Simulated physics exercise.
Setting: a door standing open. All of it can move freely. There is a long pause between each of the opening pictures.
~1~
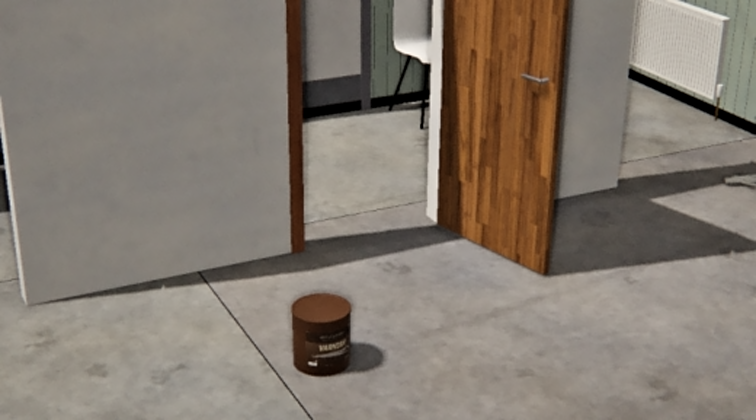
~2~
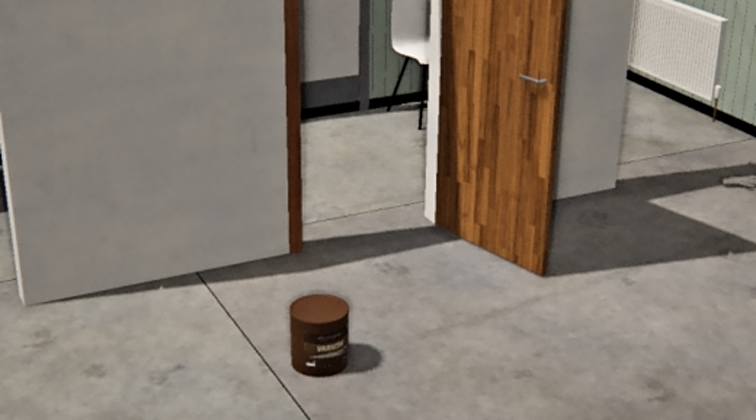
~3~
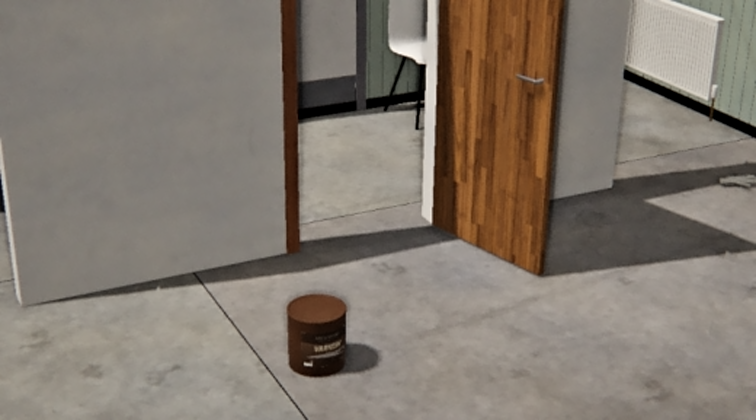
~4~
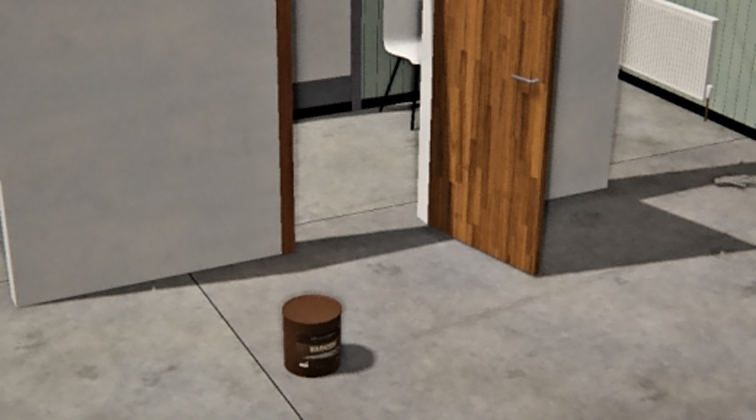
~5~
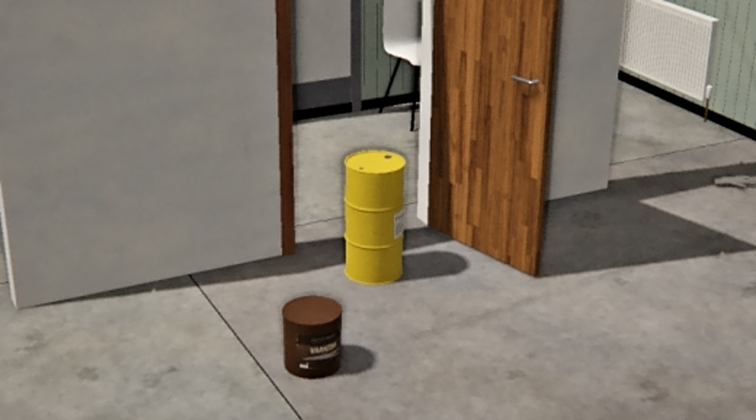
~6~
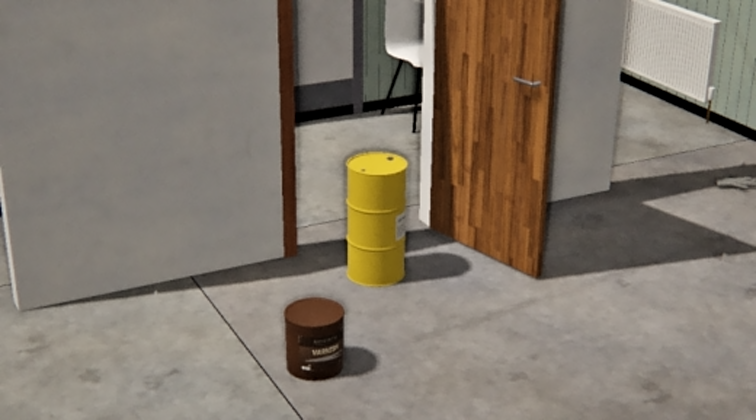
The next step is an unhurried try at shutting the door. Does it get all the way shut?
The door is kept from its frame.
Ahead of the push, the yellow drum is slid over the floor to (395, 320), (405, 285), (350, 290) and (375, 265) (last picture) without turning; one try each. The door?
On the first go it makes it all the way, then it doesn't make it all the way, then it doesn't make it all the way, and last it doesn't make it all the way.
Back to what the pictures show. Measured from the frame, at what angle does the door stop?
Close to 50 degrees, I'd say.
Then, 0.50 s after the last picture, door at 94°.
Then, 0.80 s after the last picture, door at 81°.
Then, 1.10 s after the last picture, door at 68°.
Then, 1.40 s after the last picture, door at 55°.
At rest, door at 49°; both in place. Seen from the same camera at the end, yellow drum near (376, 220).
